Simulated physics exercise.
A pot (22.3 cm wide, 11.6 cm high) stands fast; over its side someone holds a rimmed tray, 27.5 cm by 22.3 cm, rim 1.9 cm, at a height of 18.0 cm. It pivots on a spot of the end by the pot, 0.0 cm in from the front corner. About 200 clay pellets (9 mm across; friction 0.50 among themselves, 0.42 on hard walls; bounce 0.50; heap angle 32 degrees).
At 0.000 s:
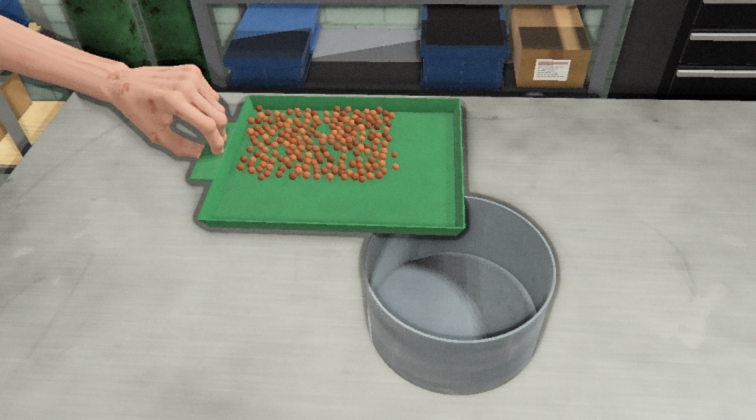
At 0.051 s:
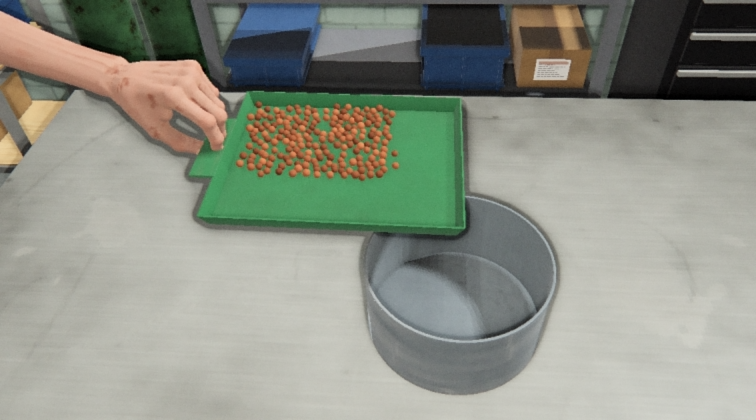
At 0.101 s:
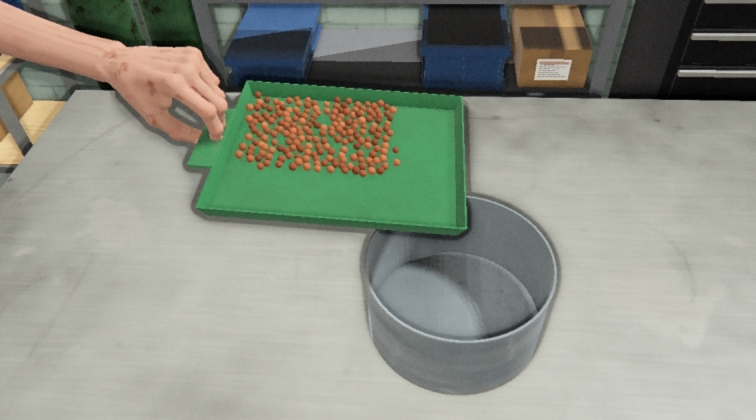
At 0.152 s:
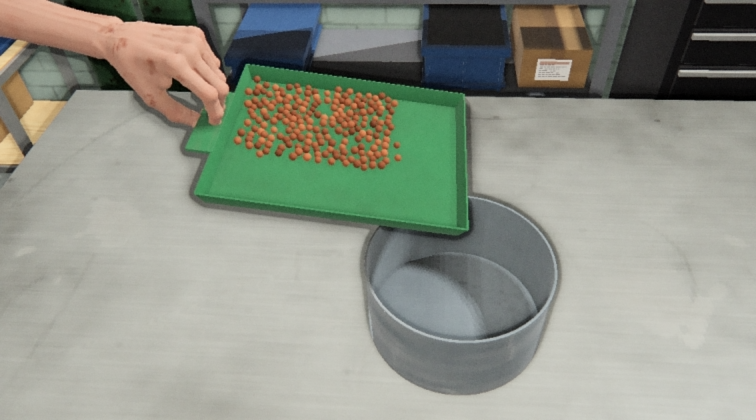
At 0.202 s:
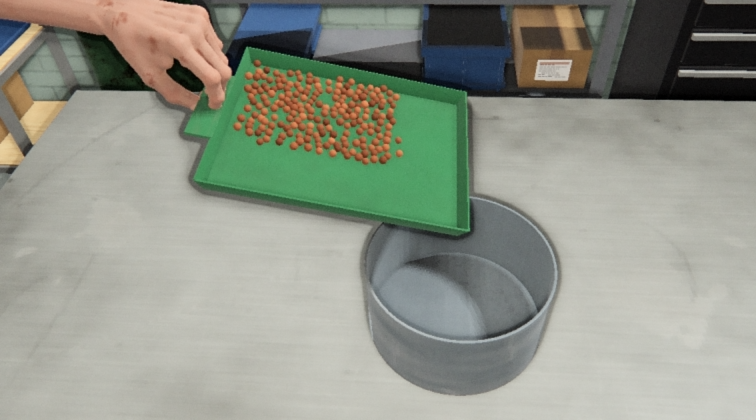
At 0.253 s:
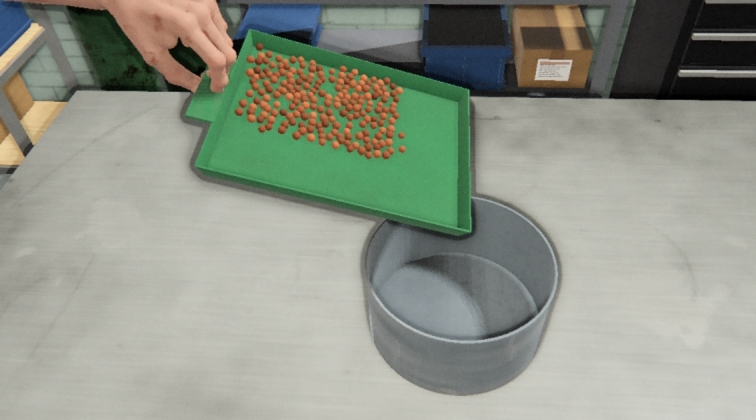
A bare hand reaches in from the upper left over a pale grey worktop, seen from above at an angle, with shelves of blue bins and a cardboard box behind. It holds a rimmed green tray scattered with many small orange-brown pellets, above and left of a round, empty grey metal pot. The hand raises the tray's left end, tilting it down toward the right, while the pellets keep their places on it and the camera stays still.
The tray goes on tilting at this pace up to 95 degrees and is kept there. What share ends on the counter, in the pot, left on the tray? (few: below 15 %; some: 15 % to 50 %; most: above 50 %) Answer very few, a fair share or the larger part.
Counter a fair share, pot the larger part, tray very few.
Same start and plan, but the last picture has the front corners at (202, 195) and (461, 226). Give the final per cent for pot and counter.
Pot 100, counter 0.
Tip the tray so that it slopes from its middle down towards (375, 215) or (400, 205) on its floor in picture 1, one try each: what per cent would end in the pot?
Some 85 and 90 per cent.
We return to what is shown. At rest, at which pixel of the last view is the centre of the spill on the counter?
At about (558, 266).
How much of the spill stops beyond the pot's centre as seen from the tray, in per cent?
Some 100 per cent.
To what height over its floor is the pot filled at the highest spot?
About 2.0 cm.
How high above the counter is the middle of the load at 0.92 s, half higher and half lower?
About 12 cm.
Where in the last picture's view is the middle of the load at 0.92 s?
At about (501, 241).
After 0.65 s, tilt 55 degrees; the tray holds 100 %, the pot 0 %.
After 0.92 s, tilt 80 degrees; the tray holds 40 %, the pot 35 %.
After 1.29 s, tilt 95 degrees; the tray holds 0 %, the pot 75 %.
By 1.9 s all is still; counter 25 %, pot 75 %, tray 0 %.
